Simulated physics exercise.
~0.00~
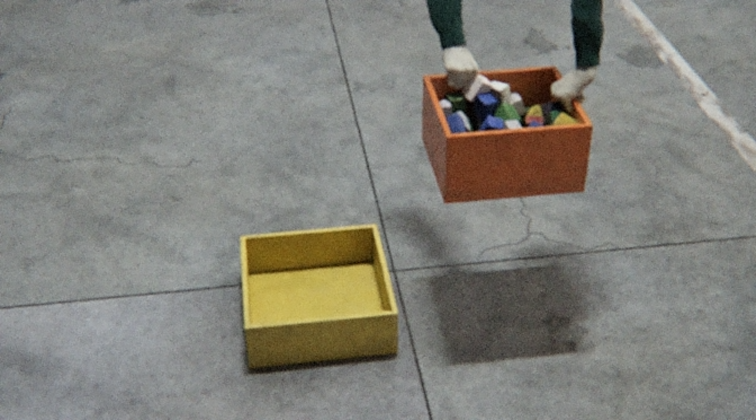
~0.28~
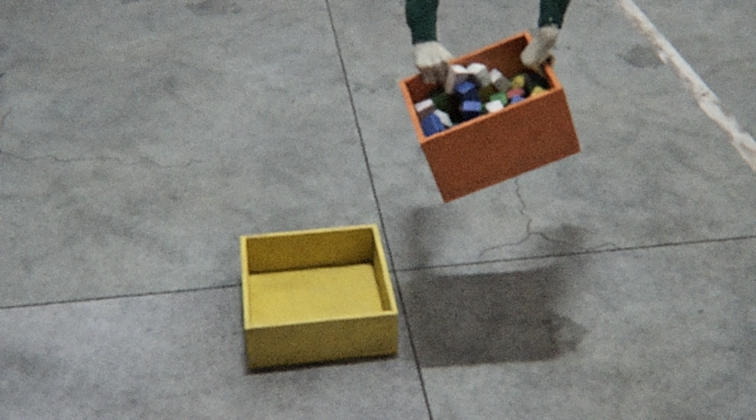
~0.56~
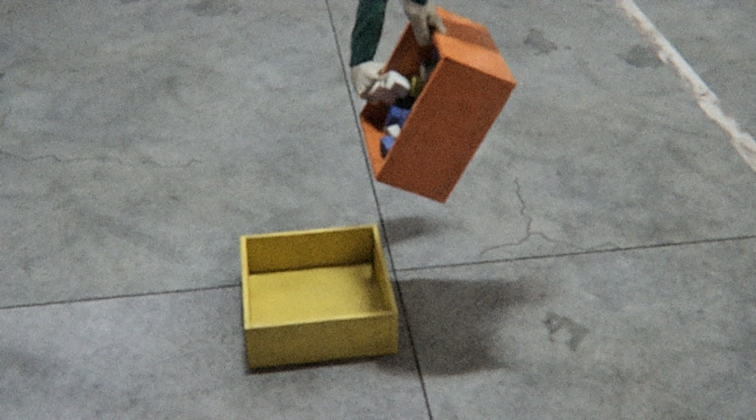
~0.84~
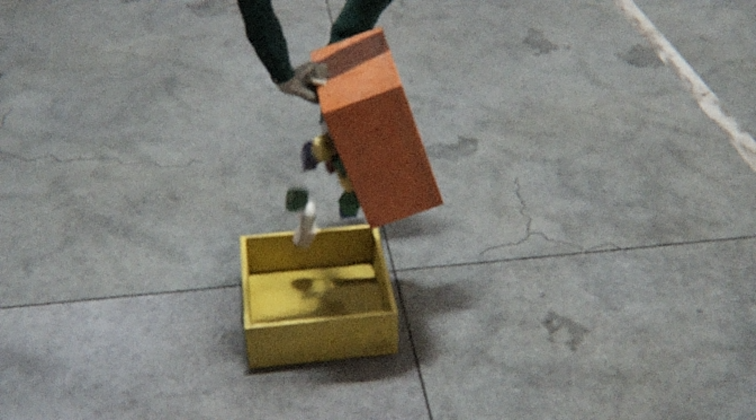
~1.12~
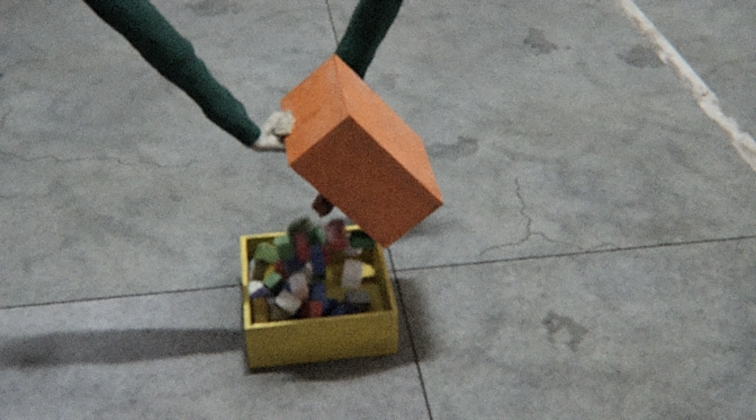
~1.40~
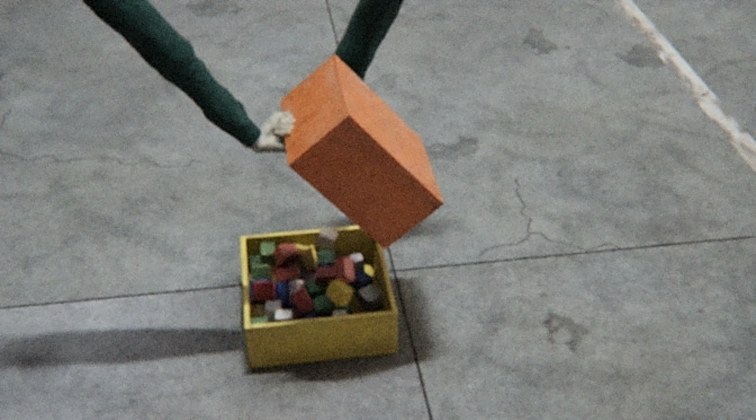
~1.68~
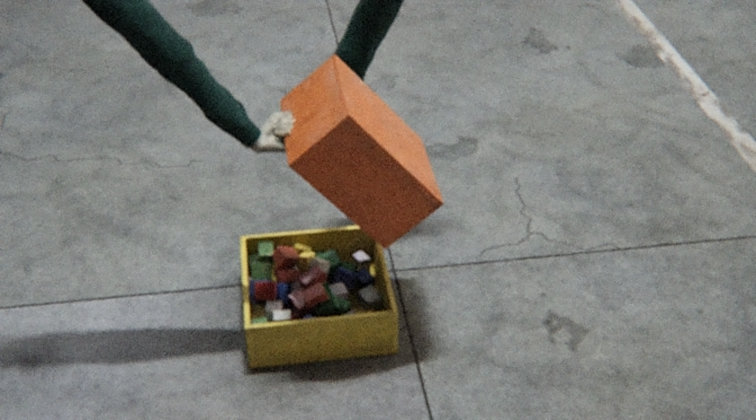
A person in green sleeves and pale gloves carried an orange box of colourful toy bricks leftward, tipping it over until the bricks tumbled into a yellow box on the concrete floor, then held it still, upended above the filled yellow box.
